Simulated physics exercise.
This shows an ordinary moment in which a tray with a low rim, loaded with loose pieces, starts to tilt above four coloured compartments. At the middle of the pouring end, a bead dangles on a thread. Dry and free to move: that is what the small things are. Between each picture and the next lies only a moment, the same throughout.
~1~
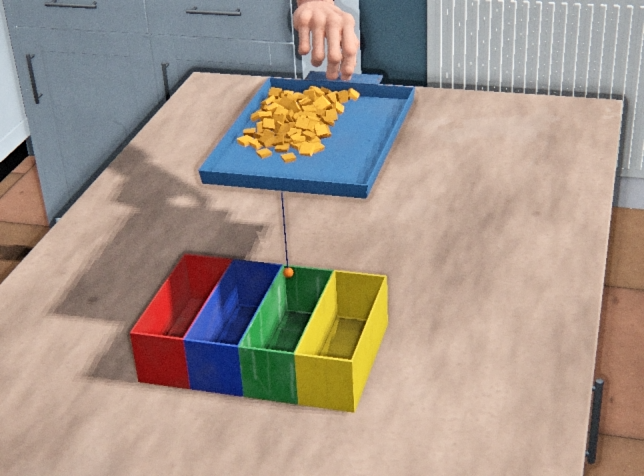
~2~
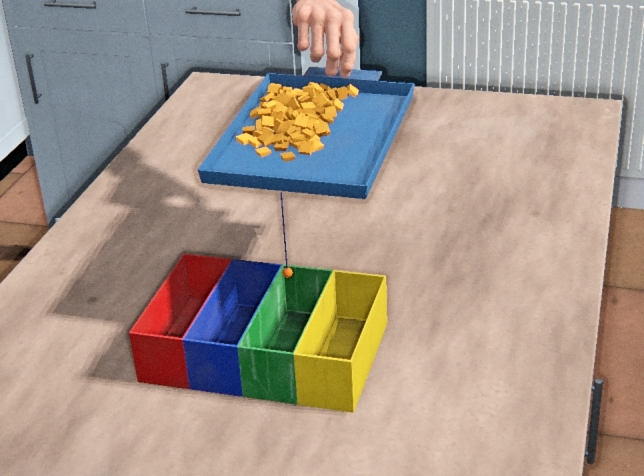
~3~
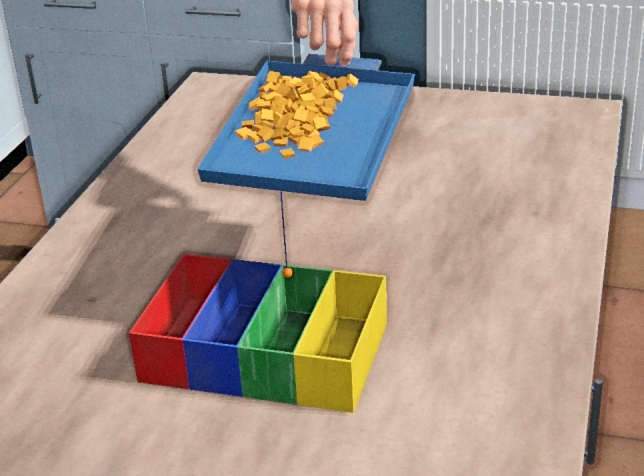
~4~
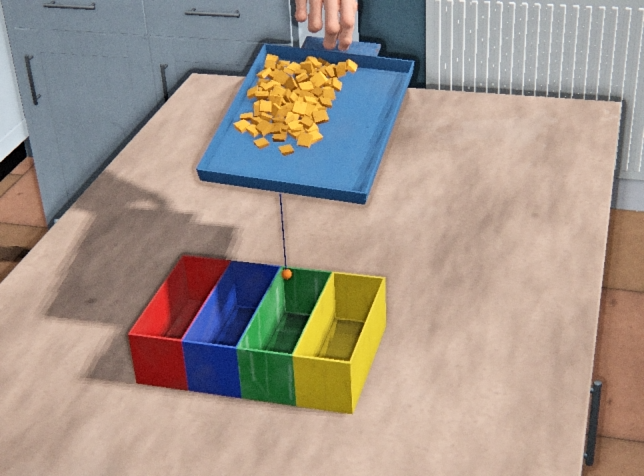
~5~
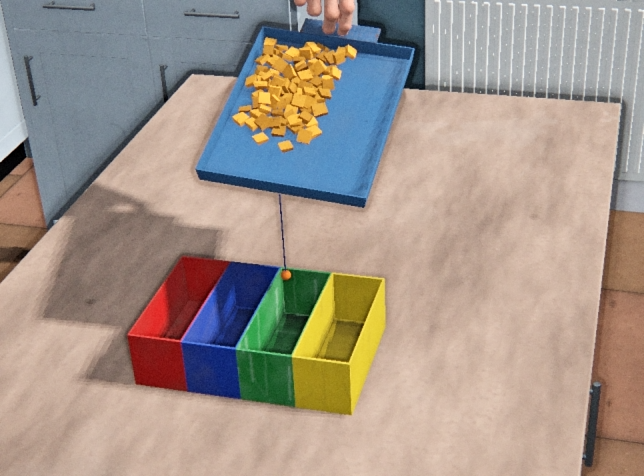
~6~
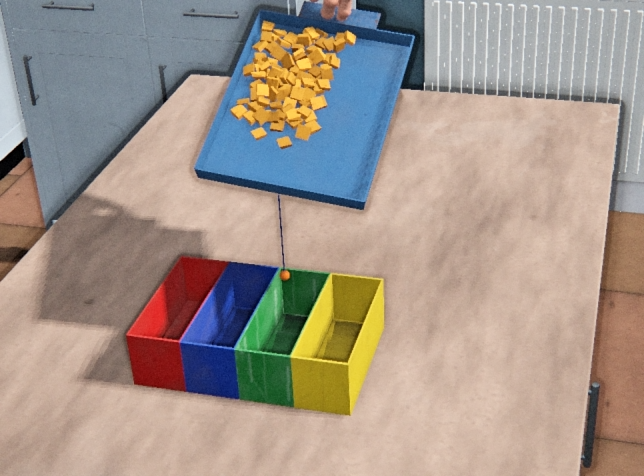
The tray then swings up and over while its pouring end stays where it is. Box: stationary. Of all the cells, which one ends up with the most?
The yellow one ends up with the most.
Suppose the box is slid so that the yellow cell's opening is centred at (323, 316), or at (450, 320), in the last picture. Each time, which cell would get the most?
The yellow one, and then the cell in blue.
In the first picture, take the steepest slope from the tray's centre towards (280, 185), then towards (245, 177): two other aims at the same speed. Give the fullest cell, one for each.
First try: The cell in blue; second try: The cell in red.
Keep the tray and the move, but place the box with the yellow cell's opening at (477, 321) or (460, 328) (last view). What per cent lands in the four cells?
Around 80 percent the first time, around 100 percent the second.
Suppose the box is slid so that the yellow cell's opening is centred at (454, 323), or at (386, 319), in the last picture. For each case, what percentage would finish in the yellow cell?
Trial 1 around 0 percent, trial 2 around 20 percent.
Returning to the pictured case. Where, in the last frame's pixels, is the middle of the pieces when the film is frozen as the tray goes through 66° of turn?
I'd put the middle close to (306, 174).
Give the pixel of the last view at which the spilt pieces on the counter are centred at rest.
About (425, 429).
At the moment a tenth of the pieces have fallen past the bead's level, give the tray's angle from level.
Approx. reading: About 75°.
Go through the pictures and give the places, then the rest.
The first frame shows corners of the pouring end (201, 169) and (366, 184), level; middle of the load (297, 119), small crackers; bead on its thread (288, 273); red cell (160, 356); blue cell (214, 363); green cell (268, 370); yellow cell (325, 378).
The second frame shows corners of the pouring end (200, 169) and (365, 185), level; middle of the load (296, 116).
The third frame shows corners of the pouring end (200, 168) and (365, 187), tipped barely, lowest at the right corner; middle of the load (295, 109).
The fourth frame shows corners of the pouring end (199, 168) and (364, 192), tipped a little, lowest at the right corner; middle of the load (294, 99).
The fifth frame shows corners of the pouring end (198, 168) and (364, 196), tipped clearly, lowest at the right corner; middle of the load (293, 89).
The sixth frame shows corners of the pouring end (197, 167) and (363, 200), tipped clearly, lowest at the right corner; middle of the load (291, 79); red cell (156, 358); blue cell (210, 366); green cell (265, 373); yellow cell (321, 381).
Just after the last frame, tray tipped steeply; almost all on the tray; about a tenth falling or outside the box.
A moment on, tray tipped past a quarter turn; roughly a quarter on the tray; roughly a third in the yellow cell; roughly a quarter in the green cell; roughly a quarter falling or outside the box.
Further on, tray tipped past a quarter turn; roughly half in the yellow cell; roughly a third in the green cell; roughly a quarter falling or outside the box.
When it is over, tray tipped past a quarter turn; roughly half in the yellow cell; roughly a third in the green cell; not one in the blue cell; not one in the red cell; roughly a quarter outside the box.
